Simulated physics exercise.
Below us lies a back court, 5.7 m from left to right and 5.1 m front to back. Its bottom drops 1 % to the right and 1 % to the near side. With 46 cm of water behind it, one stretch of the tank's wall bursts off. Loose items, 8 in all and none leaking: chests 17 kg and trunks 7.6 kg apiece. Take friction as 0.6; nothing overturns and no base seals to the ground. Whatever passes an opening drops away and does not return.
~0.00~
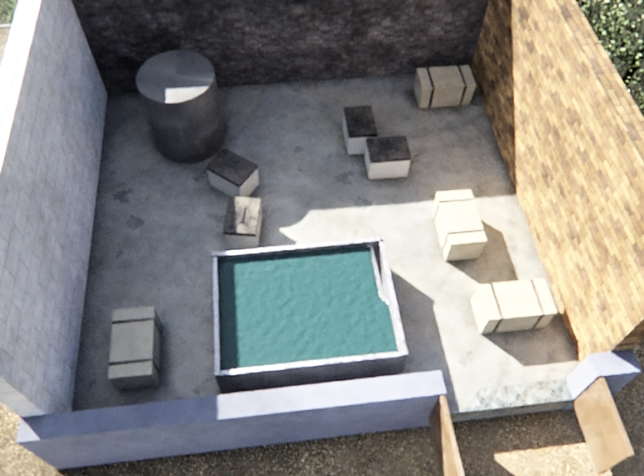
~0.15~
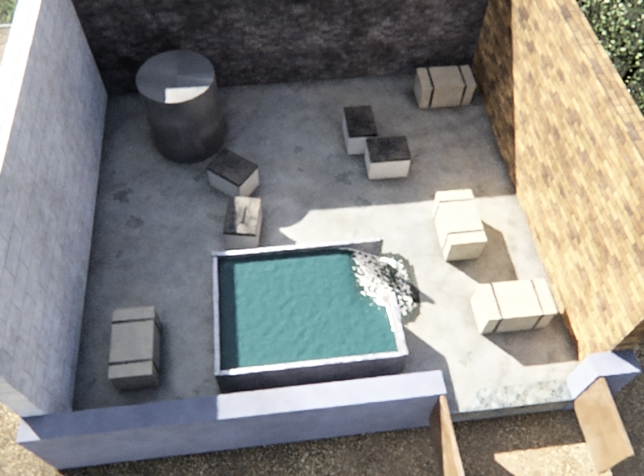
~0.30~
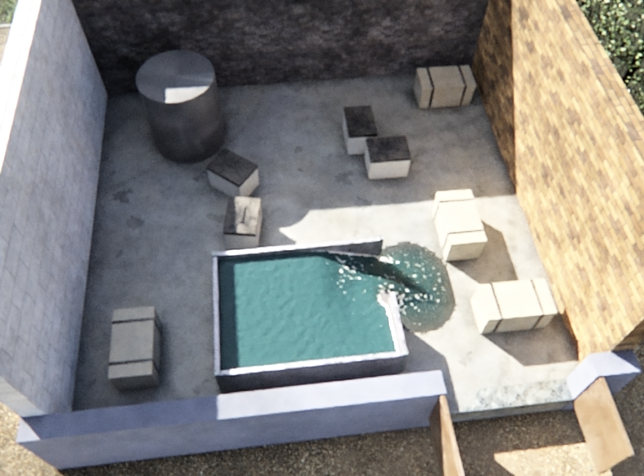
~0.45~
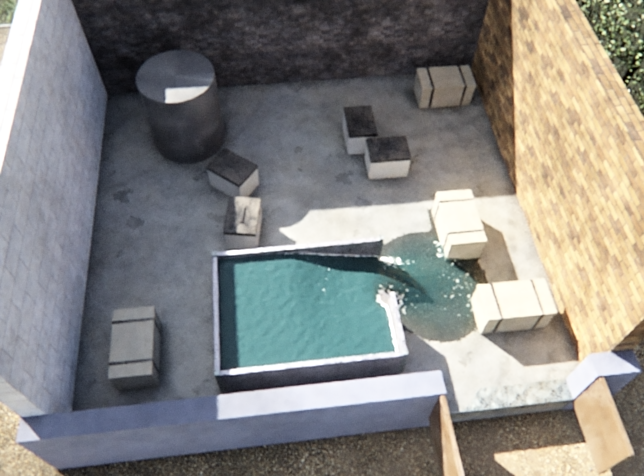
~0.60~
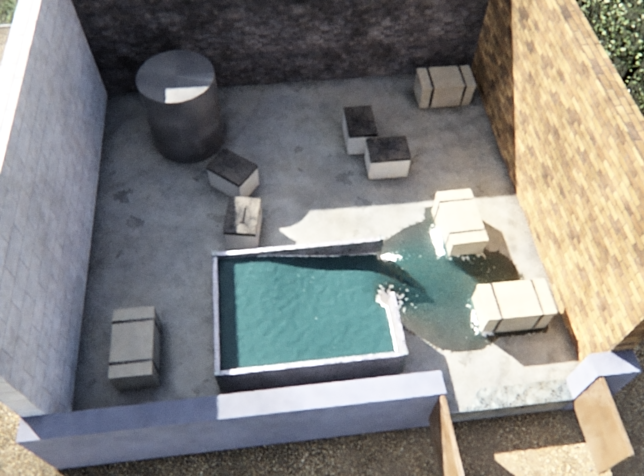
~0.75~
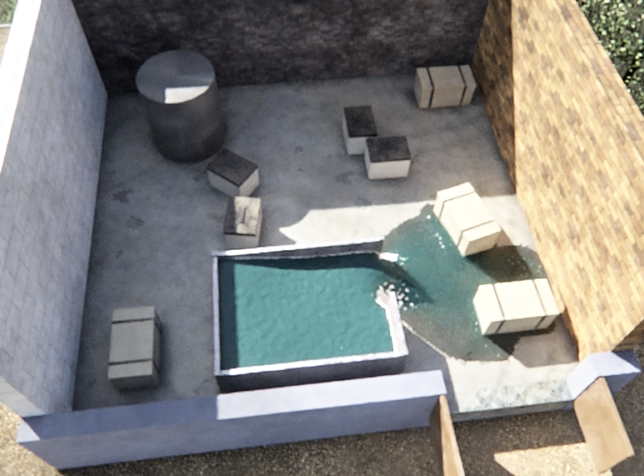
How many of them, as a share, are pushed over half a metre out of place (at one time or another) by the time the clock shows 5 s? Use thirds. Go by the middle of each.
Share: From one to two thirds.
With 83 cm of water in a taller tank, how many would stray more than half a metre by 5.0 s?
Then 3.
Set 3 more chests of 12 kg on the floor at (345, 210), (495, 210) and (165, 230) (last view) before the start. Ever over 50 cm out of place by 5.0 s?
In that order: Less, past it, short of it.
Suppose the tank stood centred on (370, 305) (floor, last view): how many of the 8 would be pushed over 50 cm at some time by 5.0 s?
In that case 3 of them.
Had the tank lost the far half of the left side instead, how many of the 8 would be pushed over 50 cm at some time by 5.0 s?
Then 1.
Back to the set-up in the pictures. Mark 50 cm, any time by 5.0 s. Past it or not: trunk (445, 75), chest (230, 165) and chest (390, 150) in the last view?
In that order: Over, less, less.
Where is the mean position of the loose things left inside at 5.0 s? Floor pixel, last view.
Around (321, 200).
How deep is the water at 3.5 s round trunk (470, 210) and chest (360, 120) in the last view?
Roughly 6 and 0 cm.
After 1.1 s 1 of 8 are over 50 cm from their spots; 1 afloat.
After 2.2 s 2 of 8 are over 50 cm from their spots; 1 afloat.
After 3.5 s 2 of 8 are over 50 cm from their spots; 3 afloat.
After 5.0 s 3 of 8 are over 50 cm from their spots, and 3 have been at some point; 2 afloat.
